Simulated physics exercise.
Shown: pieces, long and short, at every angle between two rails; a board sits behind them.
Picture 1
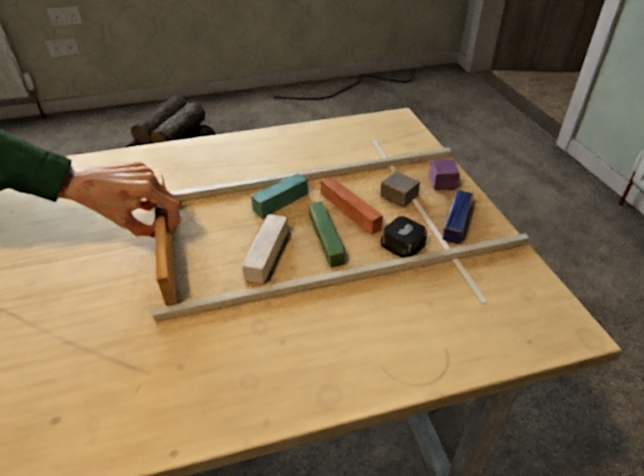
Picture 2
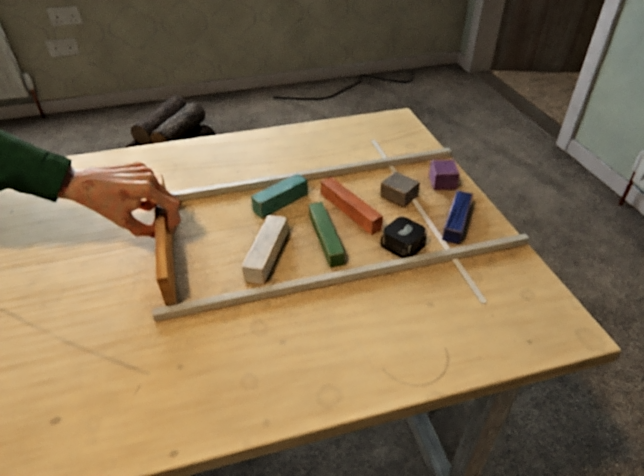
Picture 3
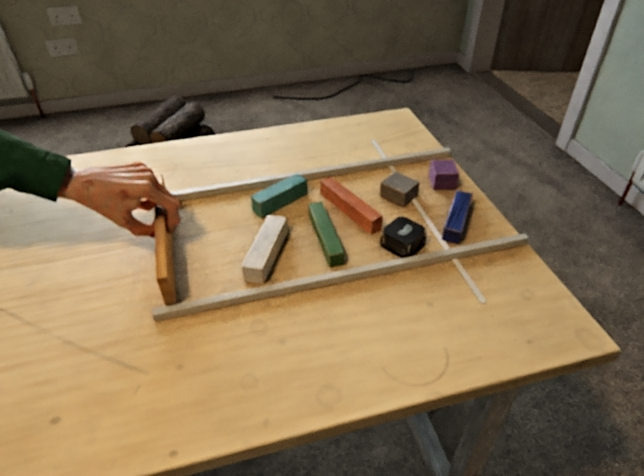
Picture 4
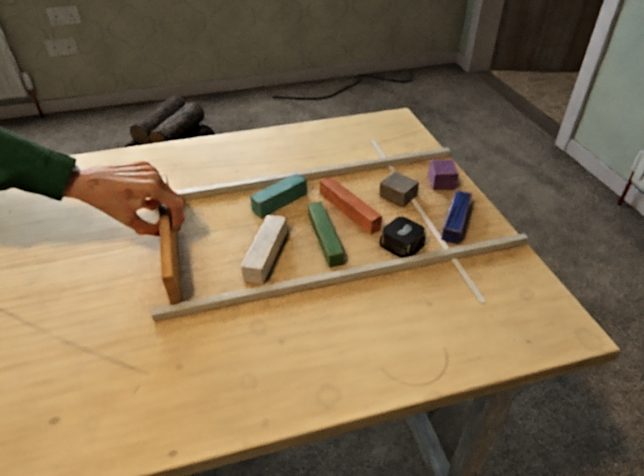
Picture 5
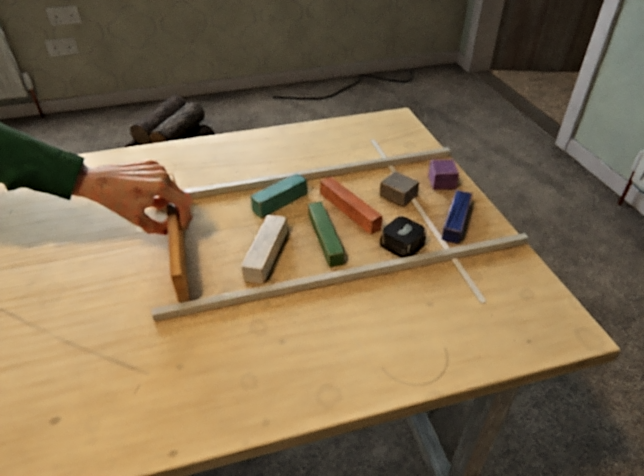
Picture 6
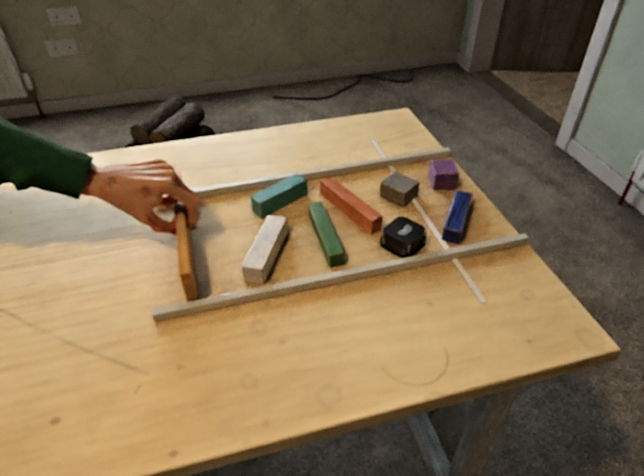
At first, a hand in a green sleeve holds an upright wooden board behind coloured blocks, sticks and a black case lying at various angles between two rails on a table. Then the hand slides the board slightly right, without touching the pieces, which stay still.
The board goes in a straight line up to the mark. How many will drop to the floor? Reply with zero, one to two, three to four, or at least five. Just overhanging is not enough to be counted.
It comes to one to two.
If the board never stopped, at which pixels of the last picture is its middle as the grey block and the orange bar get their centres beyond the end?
Near (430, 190) in the first case, near (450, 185) in the other.
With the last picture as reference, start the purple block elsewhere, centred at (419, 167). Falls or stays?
In that case it keeps its place.
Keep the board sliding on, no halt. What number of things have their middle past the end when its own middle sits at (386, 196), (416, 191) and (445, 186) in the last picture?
0, 1 and 4.
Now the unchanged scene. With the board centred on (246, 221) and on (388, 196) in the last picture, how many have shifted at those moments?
Moved so far: 1, later 8.
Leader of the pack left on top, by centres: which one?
It's the blue stick.
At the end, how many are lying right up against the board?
Count: 2.
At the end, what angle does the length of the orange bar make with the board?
It is near 0° out of line.
Soon after, none off yet; purple block at rest near (443, 174); blue stick at rest near (458, 216); grey block at rest near (399, 189).
Then, none off yet; purple block at rest near (443, 174); blue stick at rest near (458, 216); grey block moved a little near (409, 188).
At rest, the number that fall off is one or two; fallen, purple block.
